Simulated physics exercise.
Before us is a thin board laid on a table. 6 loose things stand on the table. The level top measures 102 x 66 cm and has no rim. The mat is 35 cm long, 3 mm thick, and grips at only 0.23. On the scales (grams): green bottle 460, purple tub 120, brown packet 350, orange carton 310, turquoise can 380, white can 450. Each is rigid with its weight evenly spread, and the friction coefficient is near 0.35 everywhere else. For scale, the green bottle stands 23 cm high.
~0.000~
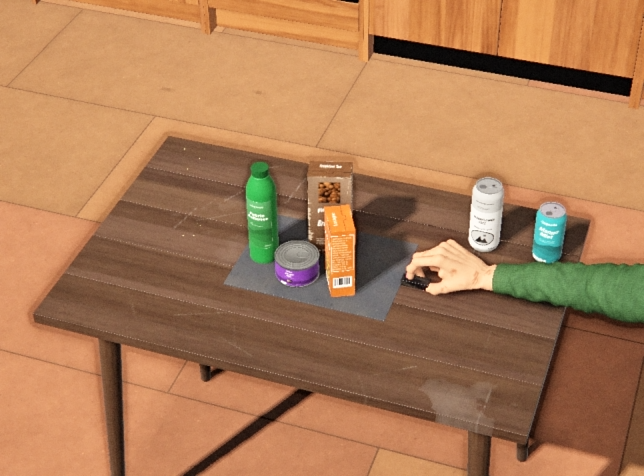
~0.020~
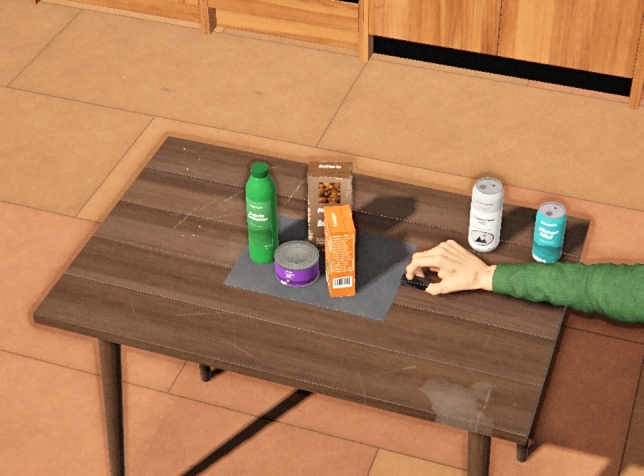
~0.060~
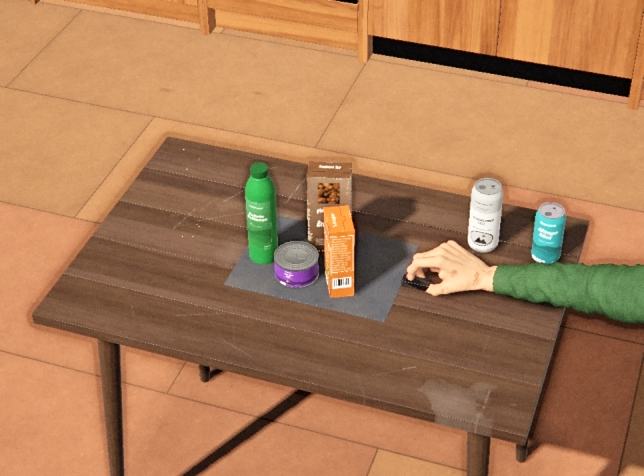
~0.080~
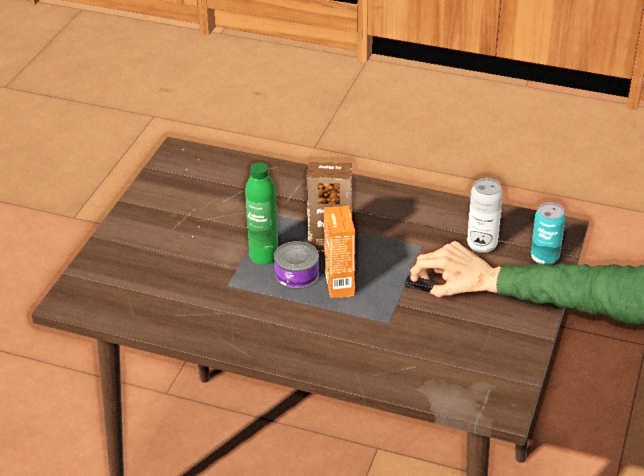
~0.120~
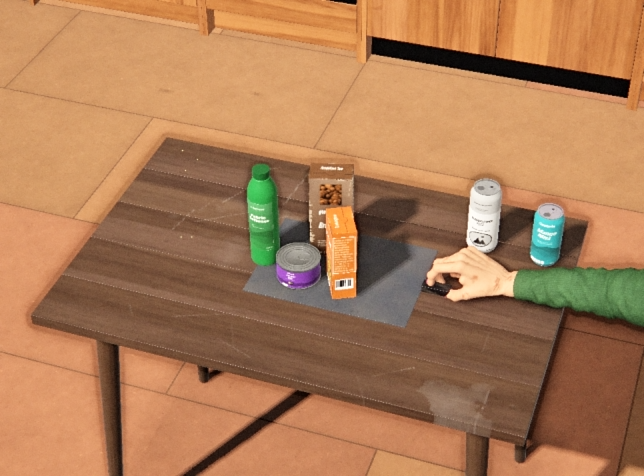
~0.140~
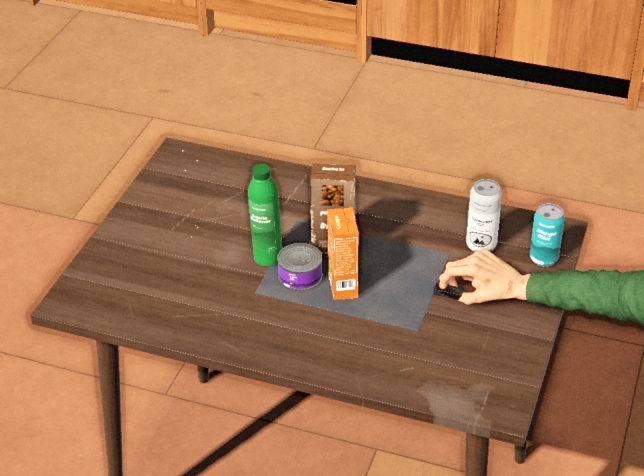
A dark wooden table stands on a tan tiled floor before wooden cabinets, seen from above by a still camera. A green bottle, purple tub, brown packet and orange carton are grouped on a thin grey mat, with a white can and turquoise can at right. A green-sleeved hand, at first still, draws the mat rightward, sliding it partly from under the group, which shifts only slightly right.
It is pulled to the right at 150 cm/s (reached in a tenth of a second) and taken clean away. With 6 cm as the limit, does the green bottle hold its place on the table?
The green bottle holds its spot.
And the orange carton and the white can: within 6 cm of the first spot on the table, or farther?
The orange carton leaves its spot; the white can holds its spot.
By 0.24 s, 22 cm of pull; green bottle tilted 4° near (273, 217); orange carton 5 cm from its spot; brown packet 5 cm from its spot.
By 0.34 s, 38 cm of pull; green bottle tilted 6° near (275, 217); orange carton tilted 4°; brown packet 8 cm from its spot.
By 0.54 s, 68 cm of pull; green bottle tilted 3° near (267, 215); orange carton tilted 37°; brown packet 7 cm from its spot.
By 0.64 s, 82 cm of pull; green bottle 3 cm from its spot near (271, 217); orange carton tilted 73°; brown packet 7 cm from its spot.
When it is over (1.3 s), lying over on the table, orange carton; not toppled but over 6 cm from the start, purple tub and brown packet; the other 3 within 6 cm of the start. End places, in pixels of the last picture, green bottle near (270, 217).
